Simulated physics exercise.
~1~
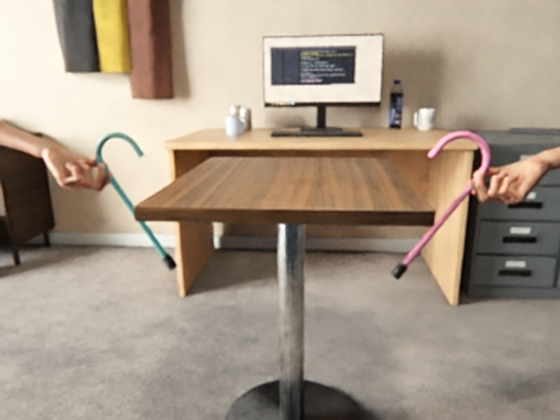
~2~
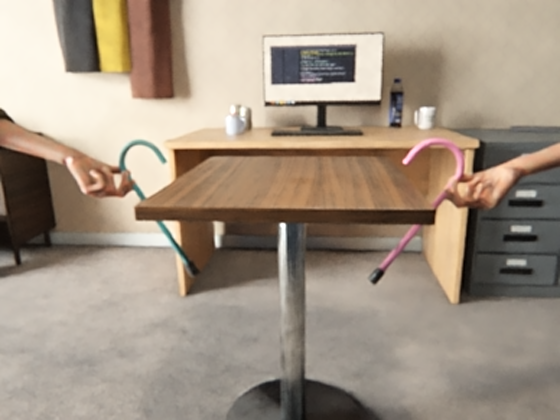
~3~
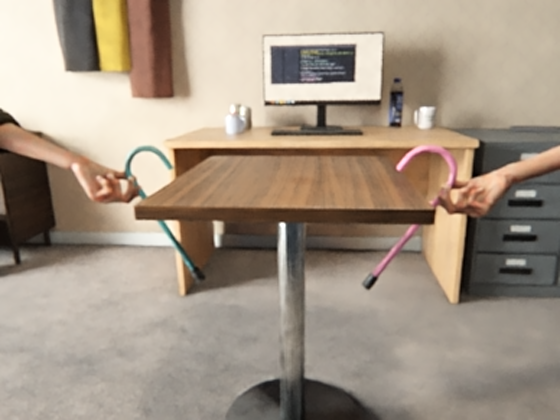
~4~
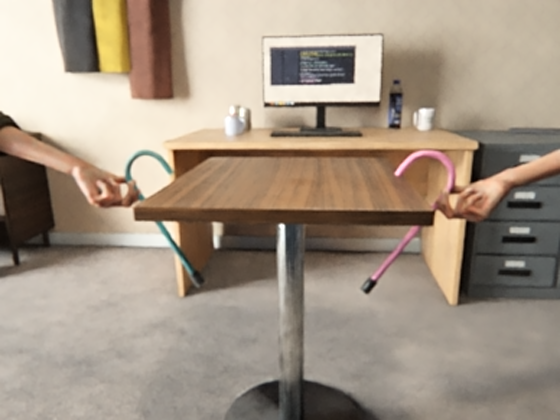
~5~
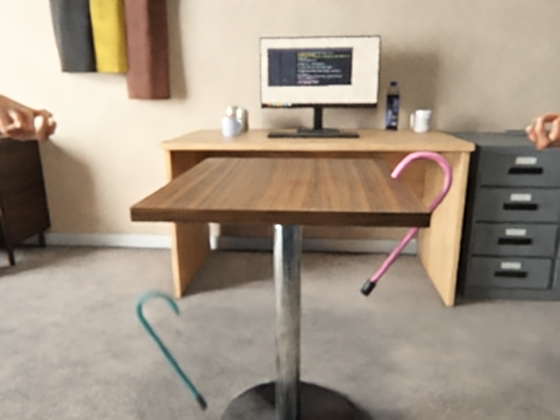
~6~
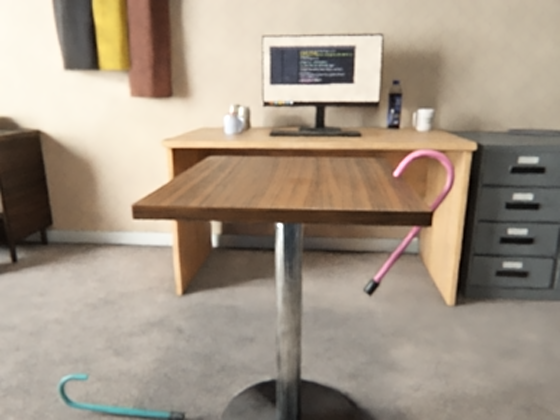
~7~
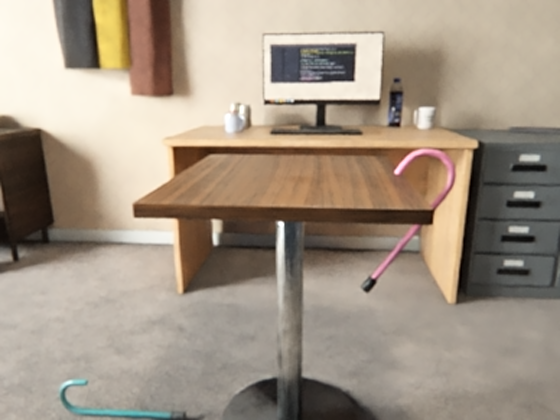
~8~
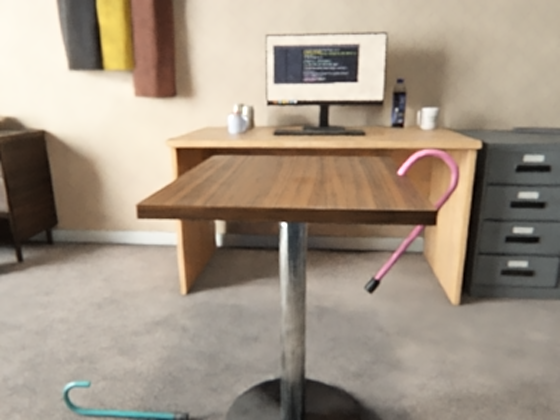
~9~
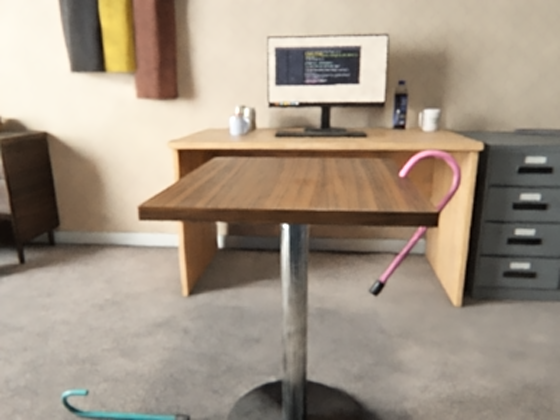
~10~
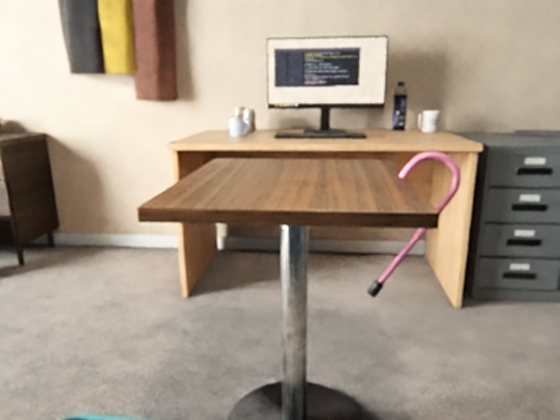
Turquoise cane dropping to the carpet after two hands release it and a pink cane, which stays hooked on the table's right edge.
